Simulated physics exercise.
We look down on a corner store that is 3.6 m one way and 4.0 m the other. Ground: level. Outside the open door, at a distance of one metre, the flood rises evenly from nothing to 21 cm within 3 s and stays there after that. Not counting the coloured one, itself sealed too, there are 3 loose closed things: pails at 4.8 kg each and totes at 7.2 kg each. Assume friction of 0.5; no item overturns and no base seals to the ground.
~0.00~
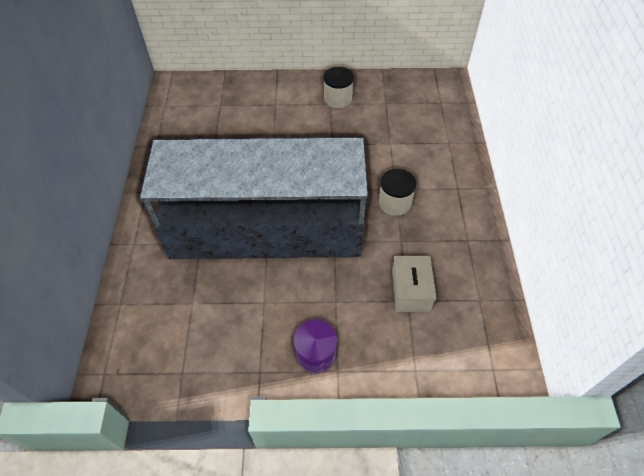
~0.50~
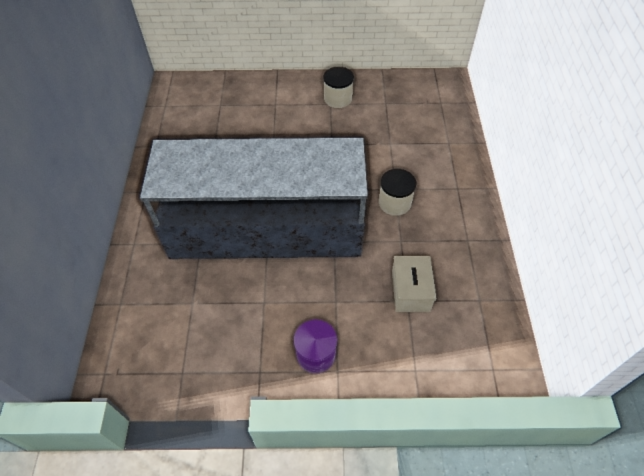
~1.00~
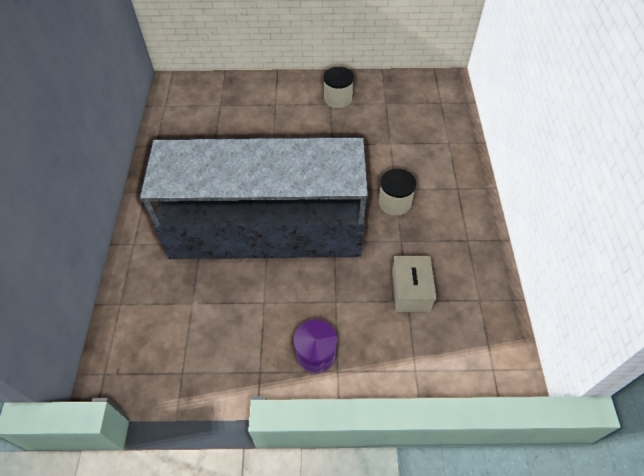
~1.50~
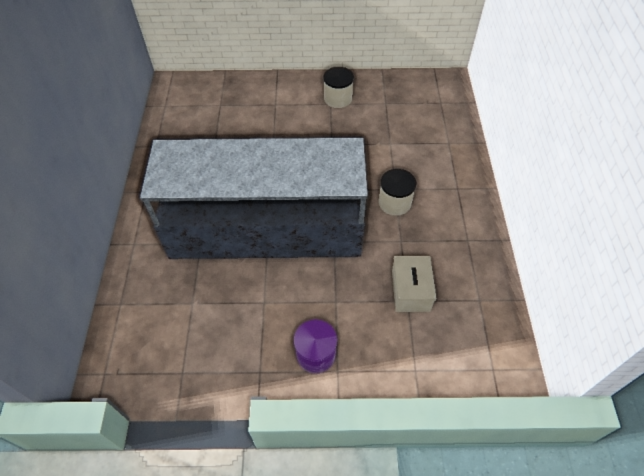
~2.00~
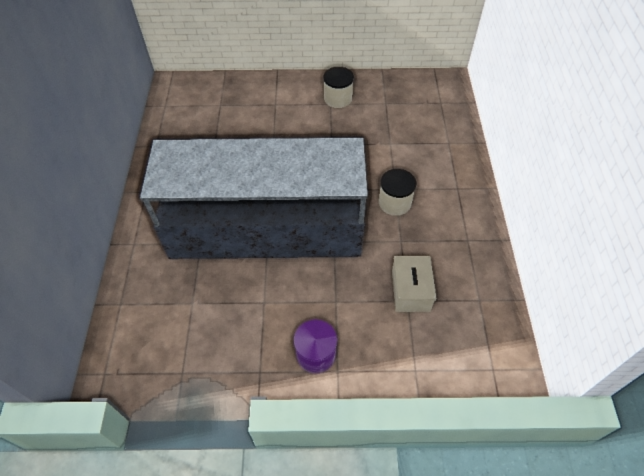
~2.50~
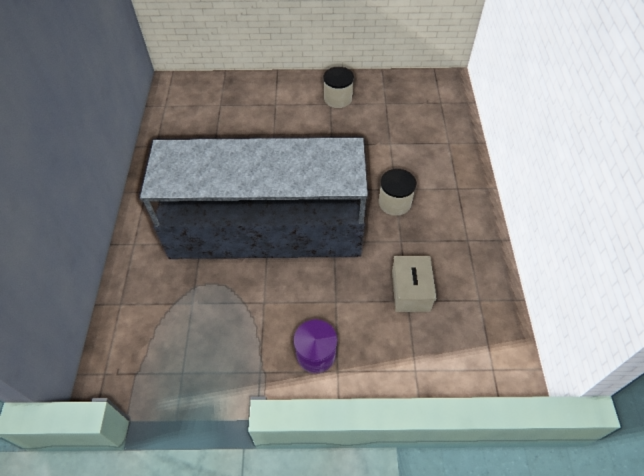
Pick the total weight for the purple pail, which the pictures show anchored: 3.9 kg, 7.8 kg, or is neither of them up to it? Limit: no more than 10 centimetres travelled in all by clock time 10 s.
7.8 kg is needed.
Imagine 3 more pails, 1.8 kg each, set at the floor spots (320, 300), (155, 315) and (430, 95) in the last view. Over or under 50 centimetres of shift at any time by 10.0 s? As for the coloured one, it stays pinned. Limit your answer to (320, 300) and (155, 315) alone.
In the order given, beyond the mark and then beyond the mark.
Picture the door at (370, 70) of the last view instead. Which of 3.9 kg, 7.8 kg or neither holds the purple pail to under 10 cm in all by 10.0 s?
Under that setup, neither option succeeds.
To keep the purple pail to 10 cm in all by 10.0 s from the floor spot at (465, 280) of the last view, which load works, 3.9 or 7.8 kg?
Neither is enough.
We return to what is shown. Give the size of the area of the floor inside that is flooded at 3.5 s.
The covered patch comes to about 3.0 m2.
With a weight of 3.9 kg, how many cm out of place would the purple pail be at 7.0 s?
Roughly 0 cm.
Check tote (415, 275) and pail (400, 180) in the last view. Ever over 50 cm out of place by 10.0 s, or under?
So that's further for the first and not as far for the second.
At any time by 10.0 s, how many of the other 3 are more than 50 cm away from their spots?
The number is 1.
After 3.5 s the purple pail would be 0 cm from its start with 3.9 kg and 0 cm from its start with 7.8 kg; 2 cm of water round it then.
After 4.5 s the purple pail would be 1 cm from its start with 3.9 kg and 0 cm from its start with 7.8 kg; 3 cm of water round it then.
After 7.0 s the purple pail would be 1 cm from its start with 3.9 kg and 0 cm from its start with 7.8 kg; 4 cm of water round it then.
After 10.0 s the purple pail would be 33 cm from its start with 3.9 kg and 0 cm from its start with 7.8 kg; 7 cm of water round it then.
